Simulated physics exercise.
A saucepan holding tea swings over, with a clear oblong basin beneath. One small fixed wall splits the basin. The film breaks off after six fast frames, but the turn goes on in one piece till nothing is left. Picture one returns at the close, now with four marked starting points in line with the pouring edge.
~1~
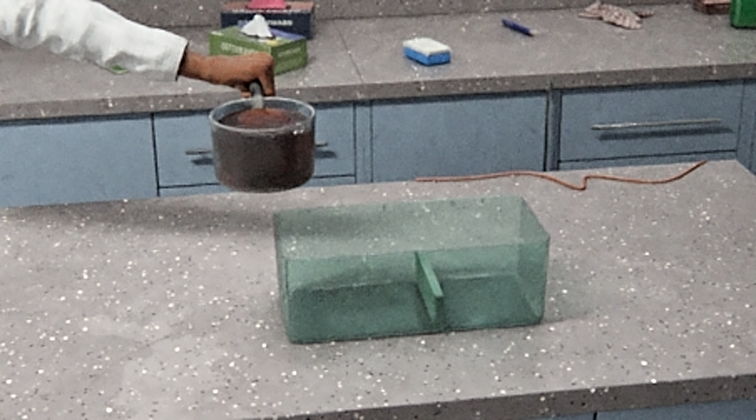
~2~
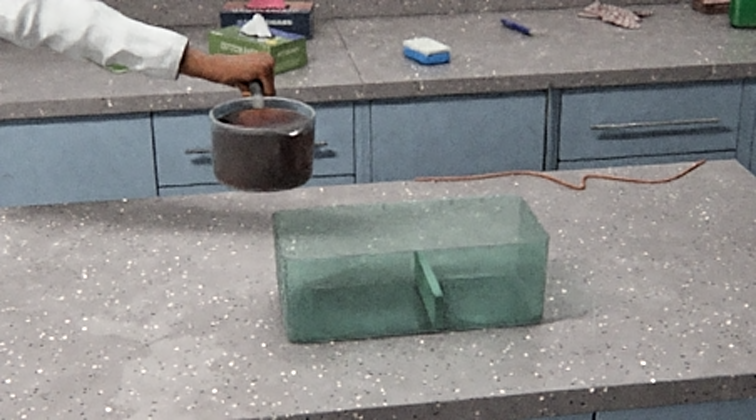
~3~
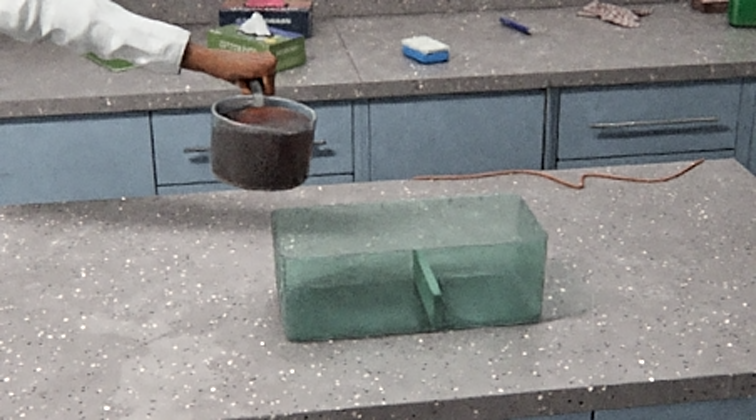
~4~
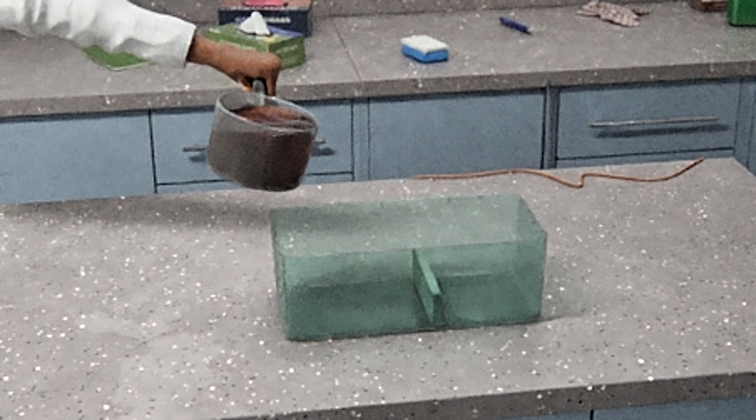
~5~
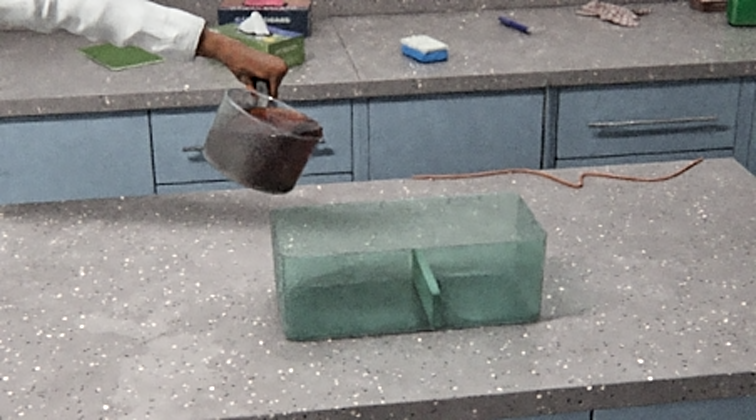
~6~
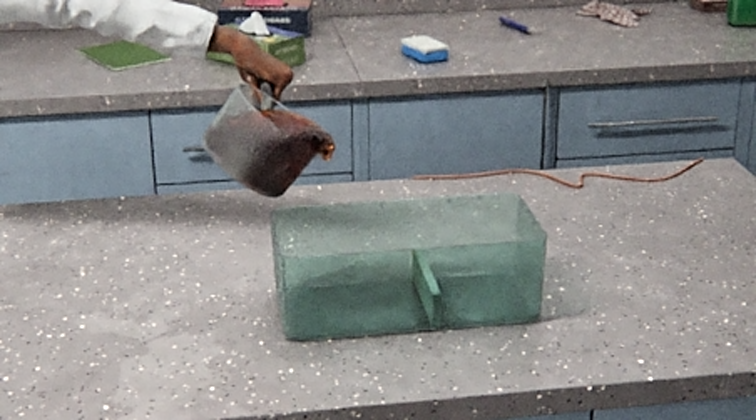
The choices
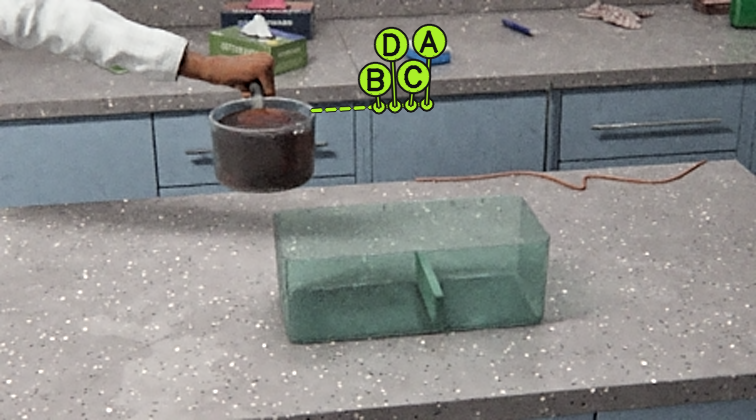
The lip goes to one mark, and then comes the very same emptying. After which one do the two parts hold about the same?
It is B.
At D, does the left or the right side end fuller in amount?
The right side.
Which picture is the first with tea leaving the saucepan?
In picture 5.
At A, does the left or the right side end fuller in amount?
More ends on the right.
On the marked copy, A at (426, 104); B at (378, 106); C at (410, 105); D at (394, 105).
With A, about 7 % ends left of the wall and 92 % right of it.
With B, about 46 % ends left of the wall and 54 % right of it.
With C, about 9 % ends left of the wall and 90 % right of it.
With D, about 19 % ends left of the wall and 80 % right of it.
